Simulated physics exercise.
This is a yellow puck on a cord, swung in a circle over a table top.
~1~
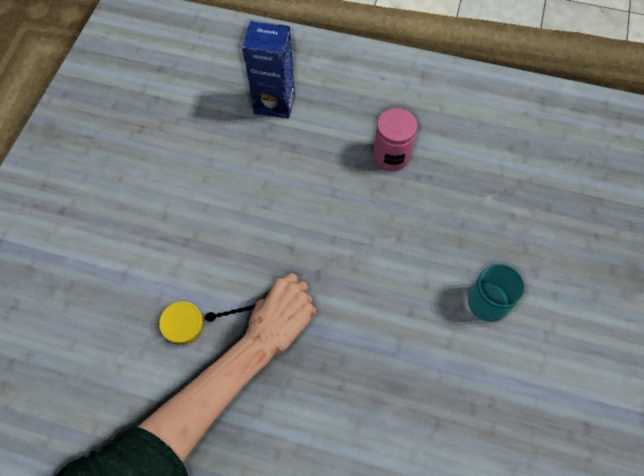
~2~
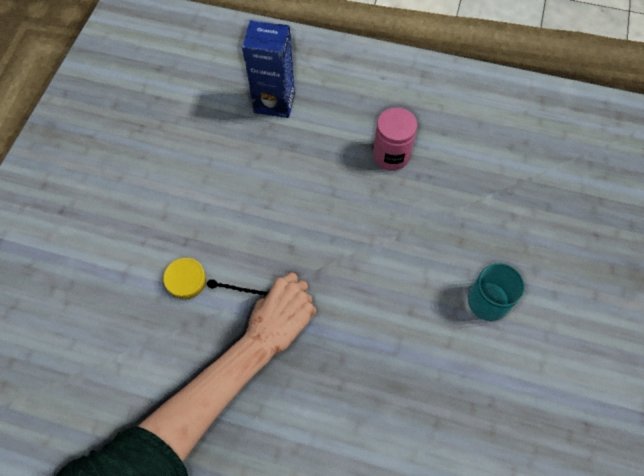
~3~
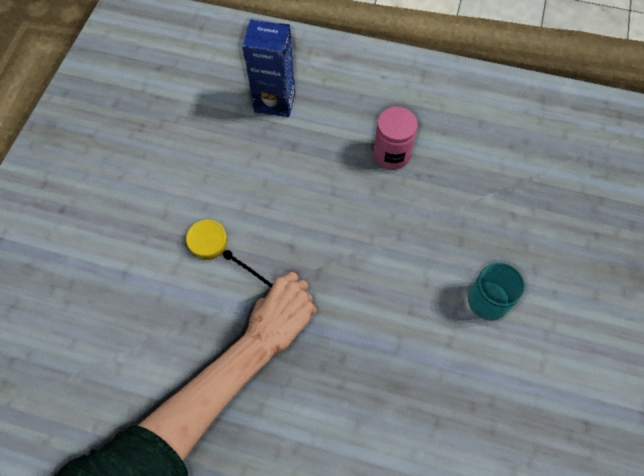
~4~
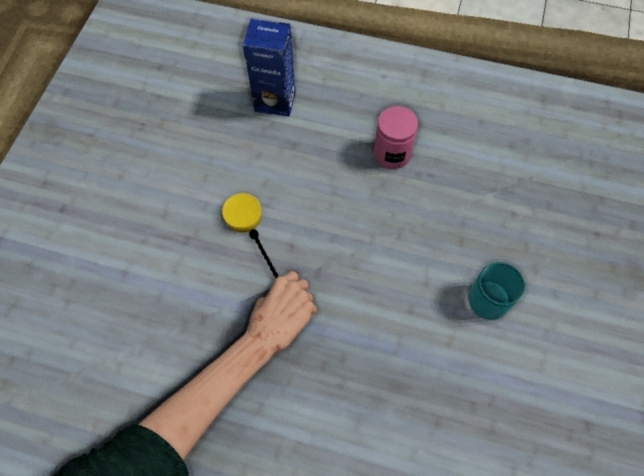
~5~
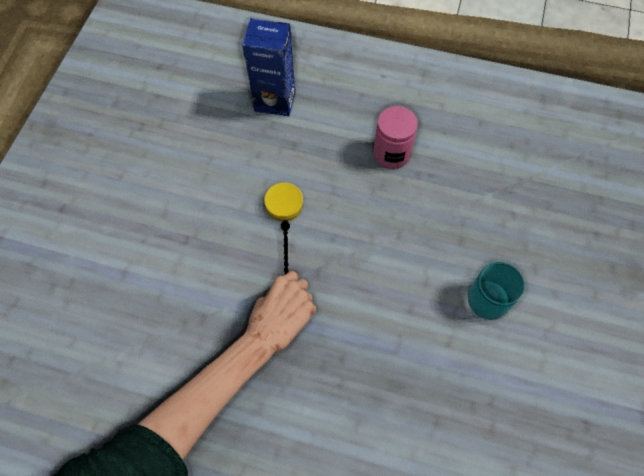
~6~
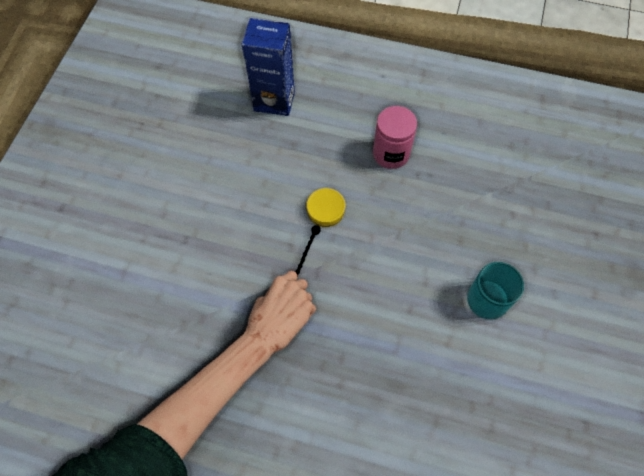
On a table top, a hand swings a yellow puck clockwise on a dark cord.
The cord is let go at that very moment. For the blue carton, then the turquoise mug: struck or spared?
In the end the blue carton escapes it, the turquoise mug is struck.
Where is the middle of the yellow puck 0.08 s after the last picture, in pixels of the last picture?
Close to (402, 246).
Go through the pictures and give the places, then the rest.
The first frame shows yellow puck (180, 321); blue carton (266, 36); turquoise mug (502, 285); pink jar (397, 124).
The second frame shows yellow puck (184, 276).
The third frame shows yellow puck (206, 237).
The fourth frame shows yellow puck (242, 210).
The fifth frame shows yellow puck (283, 199).
The sixth frame shows yellow puck (326, 205); blue carton (266, 33); turquoise mug (501, 283); pink jar (397, 122); going round clockwise.
Then, 0.08 s on from there, puck near (402, 246).
Then, 0.20 s on from there, puck near (469, 278); turquoise mug pushed aside.
In the end, puck near (476, 279); turquoise mug pushed aside. The blue carton stays untouched and the turquoise mug gets hit.
